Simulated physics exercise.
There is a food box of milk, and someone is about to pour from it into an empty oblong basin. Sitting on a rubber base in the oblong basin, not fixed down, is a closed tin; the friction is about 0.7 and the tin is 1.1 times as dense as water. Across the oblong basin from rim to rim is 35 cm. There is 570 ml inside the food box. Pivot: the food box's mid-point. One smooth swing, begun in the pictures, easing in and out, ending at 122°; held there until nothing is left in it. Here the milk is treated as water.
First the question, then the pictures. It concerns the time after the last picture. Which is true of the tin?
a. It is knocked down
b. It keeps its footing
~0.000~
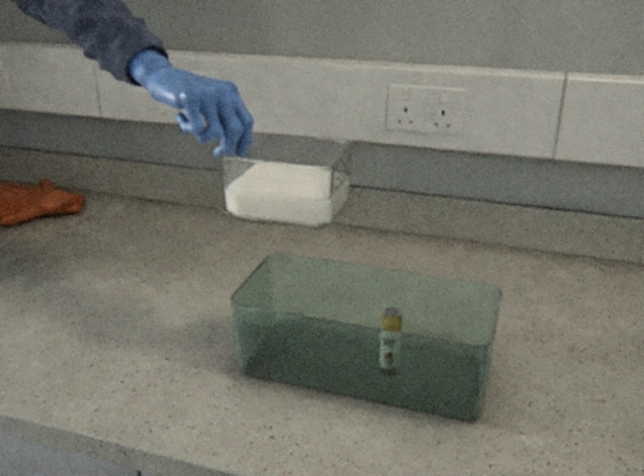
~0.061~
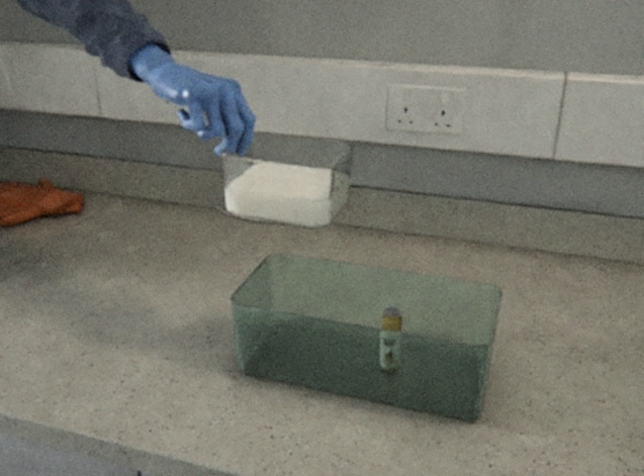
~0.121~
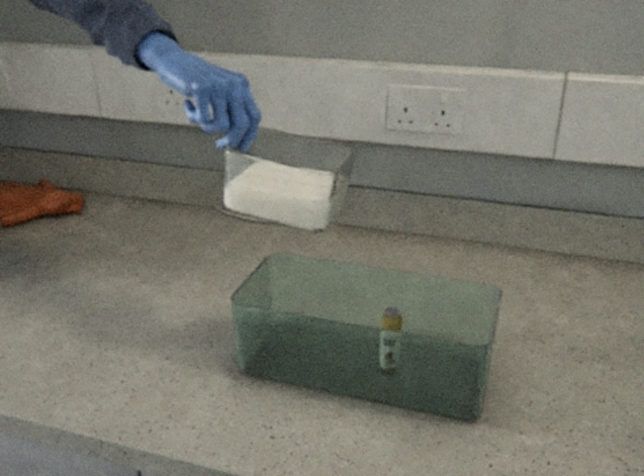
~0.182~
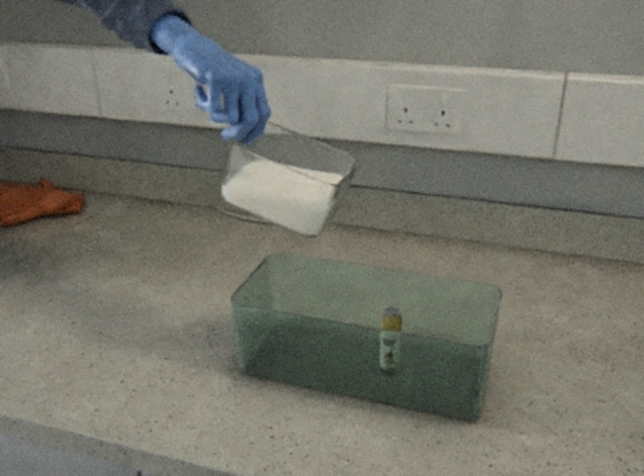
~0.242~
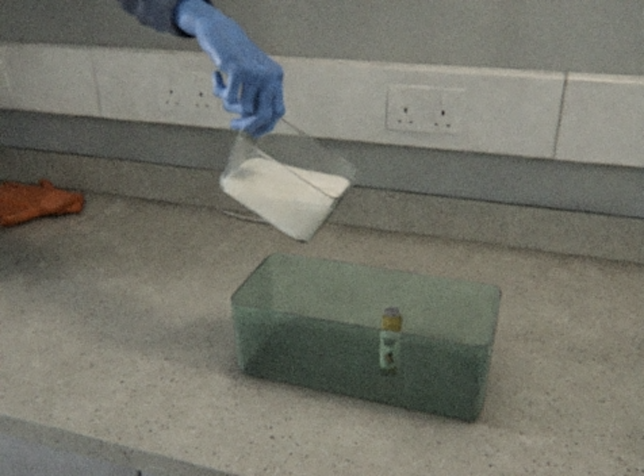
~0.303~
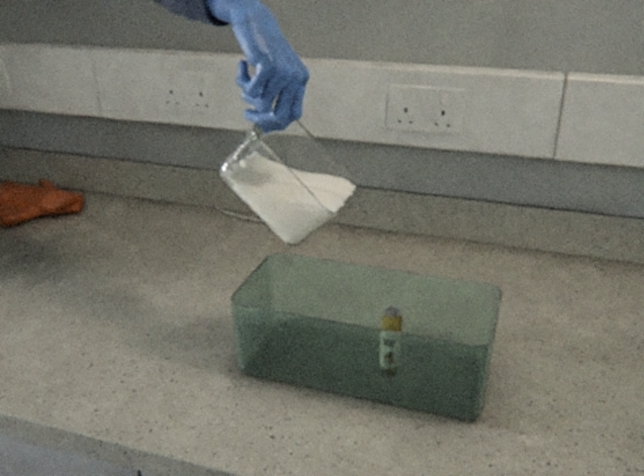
a.
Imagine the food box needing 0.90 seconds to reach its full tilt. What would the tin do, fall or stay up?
Then the tin tumbles.
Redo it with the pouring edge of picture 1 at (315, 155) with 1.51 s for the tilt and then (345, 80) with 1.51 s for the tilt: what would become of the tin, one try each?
The tin stays vertical the first time and stays vertical the second time.
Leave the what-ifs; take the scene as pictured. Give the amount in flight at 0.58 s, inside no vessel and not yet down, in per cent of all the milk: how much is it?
Around 34 in a hundred.
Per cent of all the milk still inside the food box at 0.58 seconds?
Portion remaining: Approx. 16 per cent.
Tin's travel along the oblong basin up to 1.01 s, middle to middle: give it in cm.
About 6 cm.
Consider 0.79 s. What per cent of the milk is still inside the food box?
1 %.
After 0.58 s the tilt is 109° and 16 per cent is still to pour; the tin stands where it began.
After 0.79 s the tilt is 122° and 1 per cent is still to pour; the tin leans 16°.
After 1.01 s the tilt is 122° and 0 per cent is still to pour; the tin leans 55°.
After 1.24 s the tilt is 122° and 0 per cent is still to pour; the tin lies on its side.
In the end the tin lies on its side.
